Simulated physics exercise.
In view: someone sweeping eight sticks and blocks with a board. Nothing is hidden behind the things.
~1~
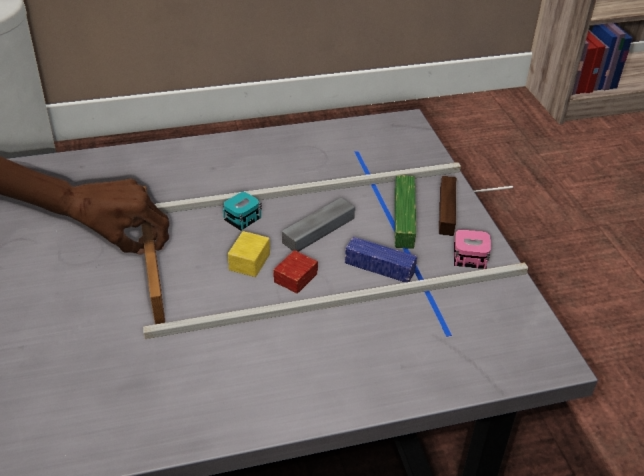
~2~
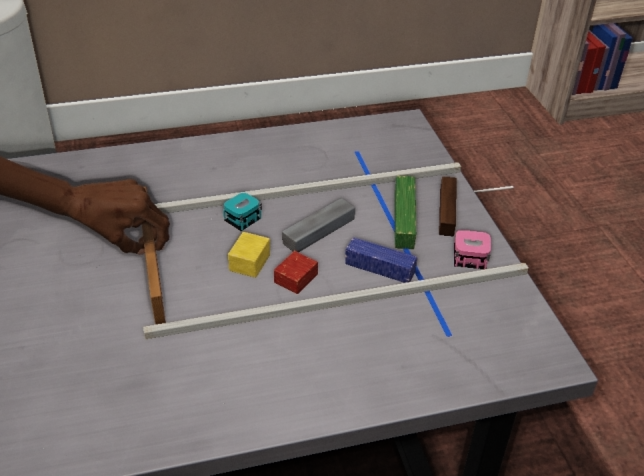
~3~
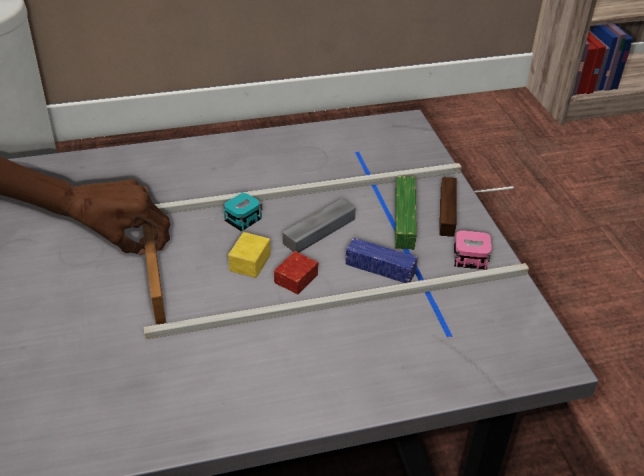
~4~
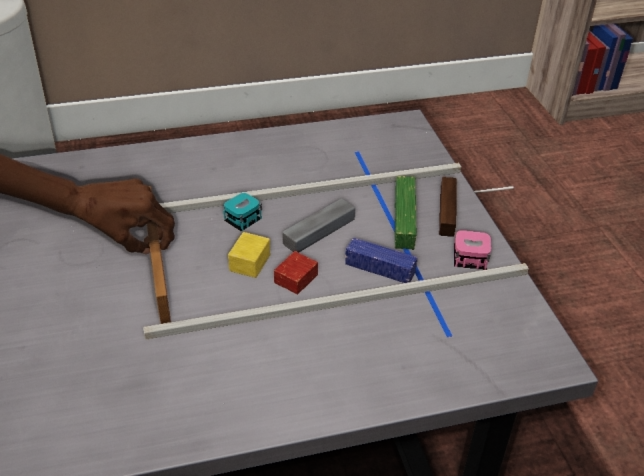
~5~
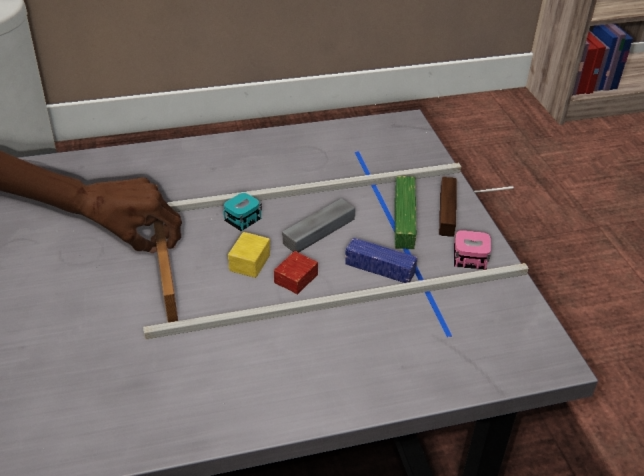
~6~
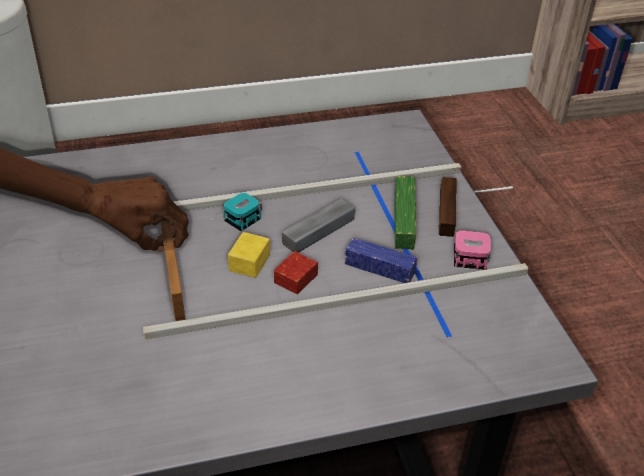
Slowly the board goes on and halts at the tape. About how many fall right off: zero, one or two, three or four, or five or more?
The number that fall off is zero.
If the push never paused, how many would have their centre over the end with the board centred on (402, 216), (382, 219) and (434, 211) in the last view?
It would be 0, 0 and 2.
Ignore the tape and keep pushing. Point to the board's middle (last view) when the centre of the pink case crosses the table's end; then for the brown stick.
Near (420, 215) and (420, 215).
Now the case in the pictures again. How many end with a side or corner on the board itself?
In contact: 3.
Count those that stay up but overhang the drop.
The number is 0.
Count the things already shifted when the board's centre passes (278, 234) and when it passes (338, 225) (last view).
First 4, then 5.
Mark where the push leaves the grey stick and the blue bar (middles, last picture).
The grey stick stops around (424, 197); the blue bar around (468, 251).
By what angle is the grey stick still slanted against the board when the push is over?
Some 25 degrees.
A little later, none off yet; brown stick at rest near (448, 206); pink case at rest near (472, 250); green bar at rest near (405, 211).
When it is over, the number that fall off is zero.
